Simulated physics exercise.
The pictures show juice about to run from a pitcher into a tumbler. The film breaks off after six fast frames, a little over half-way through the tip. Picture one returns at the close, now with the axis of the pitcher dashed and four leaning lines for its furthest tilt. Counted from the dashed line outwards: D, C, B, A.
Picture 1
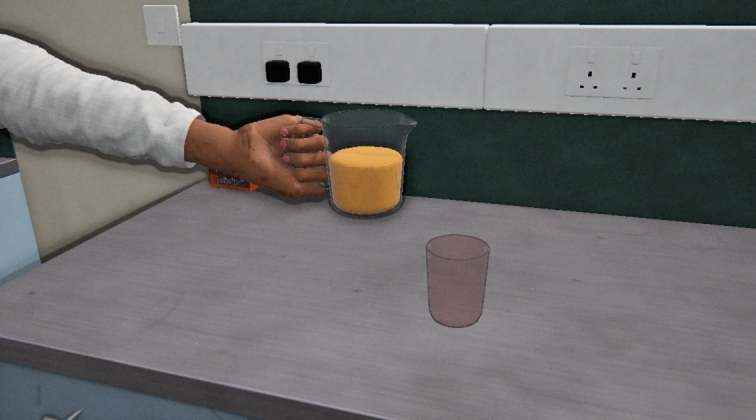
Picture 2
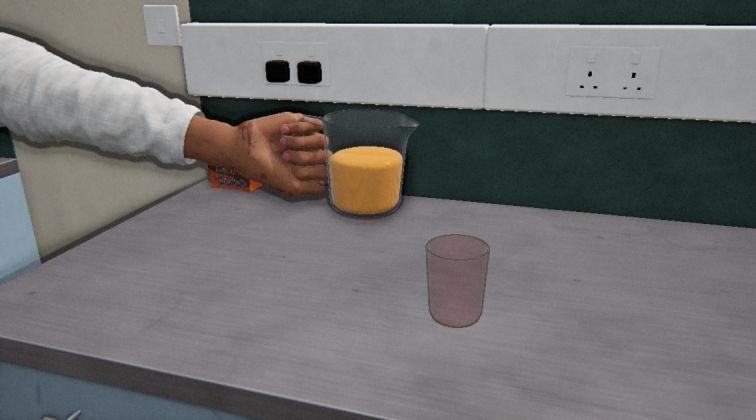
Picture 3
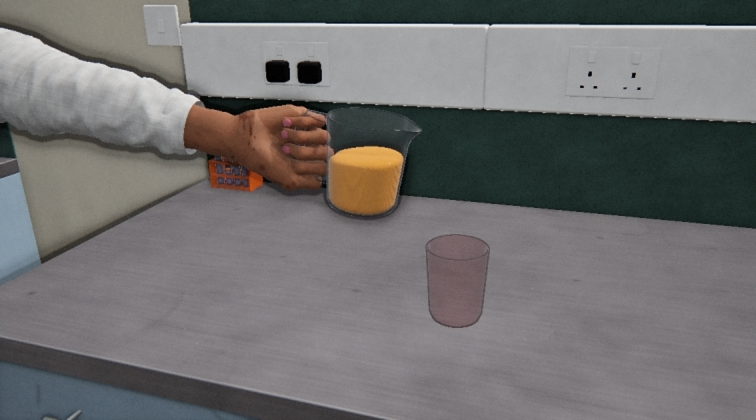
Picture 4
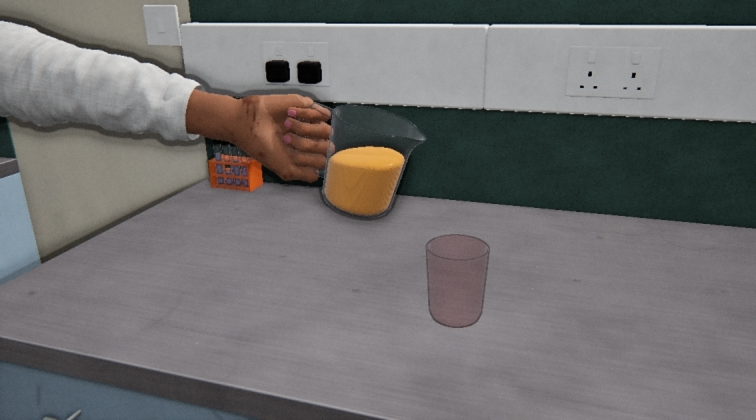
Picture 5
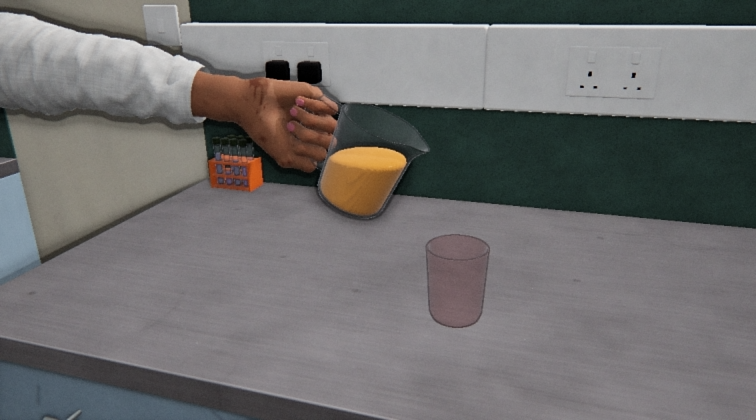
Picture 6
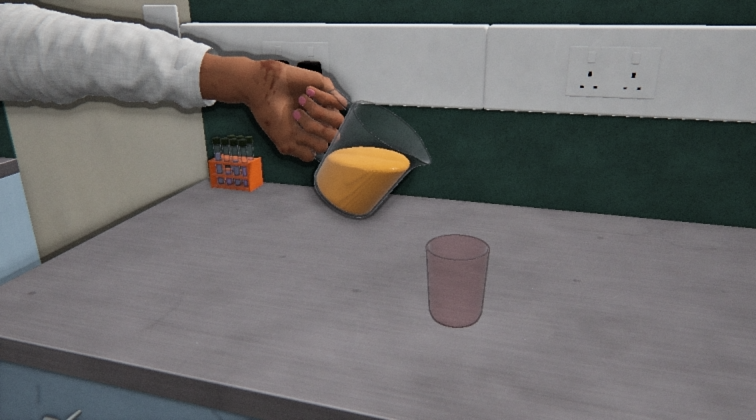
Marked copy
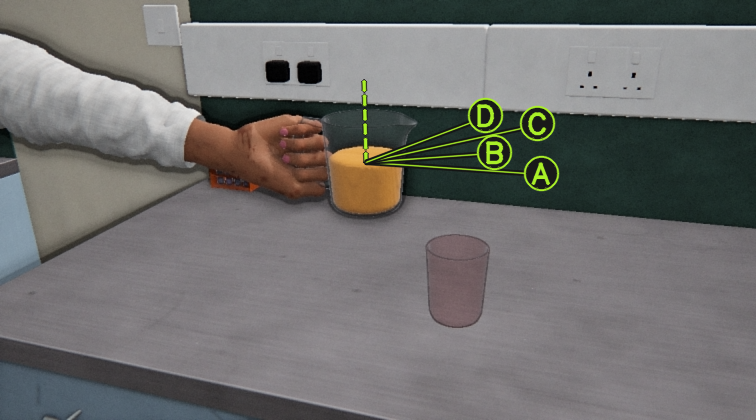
On a grey countertop, a hand gripping a glass pitcher of orange juice gradually tilts it rightward near an empty pinkish tumbler.
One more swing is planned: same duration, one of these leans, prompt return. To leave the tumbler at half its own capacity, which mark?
Best: C.
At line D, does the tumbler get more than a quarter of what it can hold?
Yes, it does.
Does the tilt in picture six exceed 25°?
Yes, it does.
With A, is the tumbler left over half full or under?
Over half.
On the marked copy, A at (524, 173); B at (477, 154); C at (520, 128); D at (469, 123).
With A, the tumbler ends with about 81 % of what it can hold; 4 % of the juice is spilt.
With B, the tumbler ends with about 63 % of what it can hold; 7 % of the juice is spilt.
With C, the tumbler ends with about 50 % of what it can hold; 4 % of the juice is spilt.
With D, the tumbler ends with about 36 % of what it can hold.
